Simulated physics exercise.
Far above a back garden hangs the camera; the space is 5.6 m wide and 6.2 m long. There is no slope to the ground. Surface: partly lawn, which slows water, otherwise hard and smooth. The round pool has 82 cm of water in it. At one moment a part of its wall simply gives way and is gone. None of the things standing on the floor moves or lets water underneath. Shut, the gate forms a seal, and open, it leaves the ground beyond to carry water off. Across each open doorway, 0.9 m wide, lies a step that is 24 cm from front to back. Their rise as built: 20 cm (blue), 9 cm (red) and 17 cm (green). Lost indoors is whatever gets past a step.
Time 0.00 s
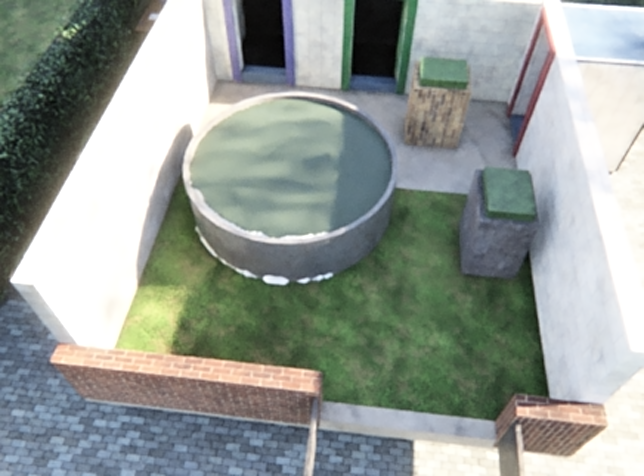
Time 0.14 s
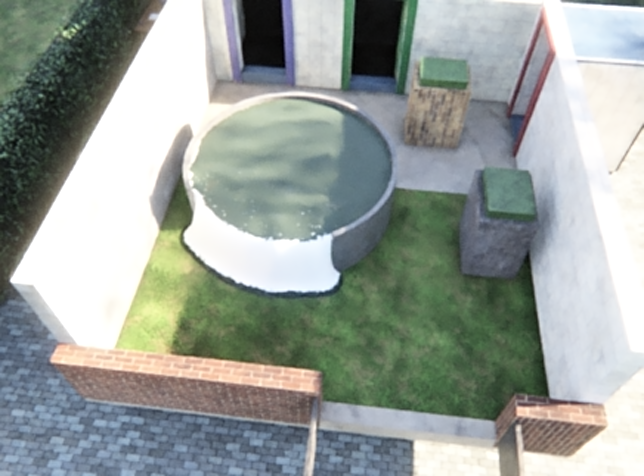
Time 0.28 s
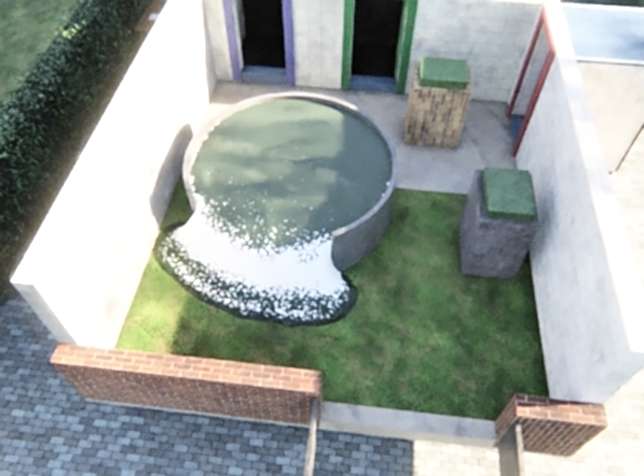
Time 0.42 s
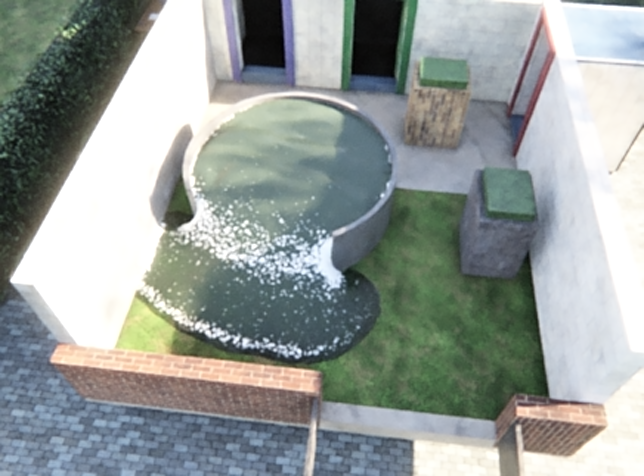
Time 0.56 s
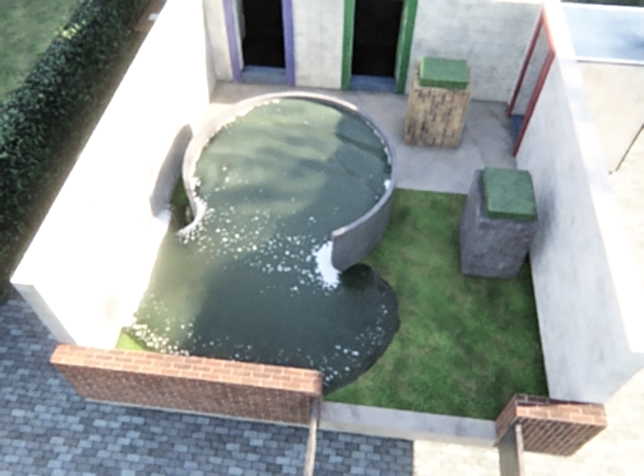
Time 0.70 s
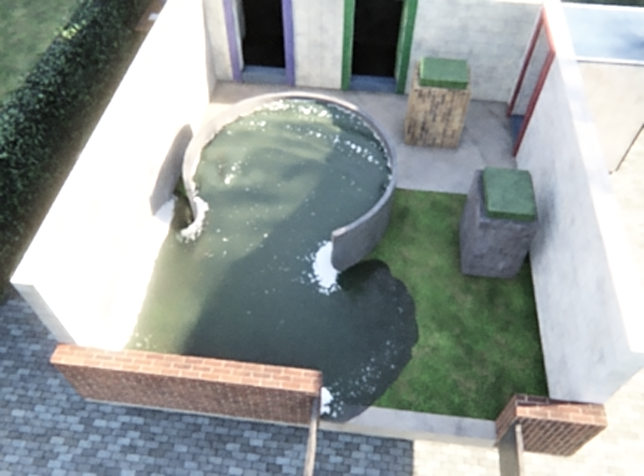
A small walled back garden, partly lawn and partly paved, is seen from high above by a camera that stays still. A round grey pool of dark green water stands left of centre, with purple and green doorways behind, two green-topped pillars to the right and low brick walls in front. The pool's front wall vanishes, and water pours out in white foam, then spreads darkly across the grass to the brick wall.
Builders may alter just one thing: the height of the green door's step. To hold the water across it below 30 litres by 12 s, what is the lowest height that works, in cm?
Close to 8 cm is just enough.
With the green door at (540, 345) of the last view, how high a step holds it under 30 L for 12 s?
Around 23 cm would do it.
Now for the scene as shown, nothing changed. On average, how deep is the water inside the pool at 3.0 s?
On average, around 30 cm.
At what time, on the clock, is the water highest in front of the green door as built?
At roughly 9.0 s.
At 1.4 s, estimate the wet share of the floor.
I'd estimate about 35 percent.
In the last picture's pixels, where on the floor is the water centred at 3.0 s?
Around (273, 264).
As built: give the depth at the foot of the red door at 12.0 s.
10.5 cm.
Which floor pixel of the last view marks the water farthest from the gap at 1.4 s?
Around (448, 415).
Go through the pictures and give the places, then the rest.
The first picture shows the round pool at (291, 163) is whole and still, 82 cm deep; the green door at (377, 45) is dry.
In the second picture, water pours out at (250, 258) and has run 0.3 m, to (325, 292); about 9 cm deep outside, 82 cm at the back.
In the third picture, the front is at (317, 322), 0.7 m from the gap at (250, 261); 2.0 m2 of floor is wet, 82 cm left at the back.
In the fourth picture, the gap is at (250, 264), the front 1.3 m out at (311, 358); the back of the round pool holds 82 cm.
In the fifth picture, the front is at a hidden place, 1.7 m from the gap at (250, 264); 6.1 m2 of floor is wet, 82 cm left at the back.
In the sixth picture, water pours out at (251, 264) and has run 2.2 m, to a hidden place; about 10 cm deep outside, 80 cm at the back; 4.1 m in a straight line remain to the green door at (377, 45).
After 1.4 s water covers 35 % of the floor, deepest (71 cm) near (201, 386); it has not reached the green door.
After 3.0 s water covers 55 % of the floor, deepest (44 cm) near (128, 313); it has not reached the green door.
After 12.0 s water covers 100 % of the floor, deepest (16 cm) near (198, 130); 14 cm at the green door, 0 litres in over its 17 cm step.
At the green door as built, the water arrived by 4.4 s and peaked near 14 cm at 9.0 s.
With a step of 6.5 cm, 50 litres would have come in within the 12 s; with 10 cm, 13 litres. So under 30 litres takes about 8 cm.
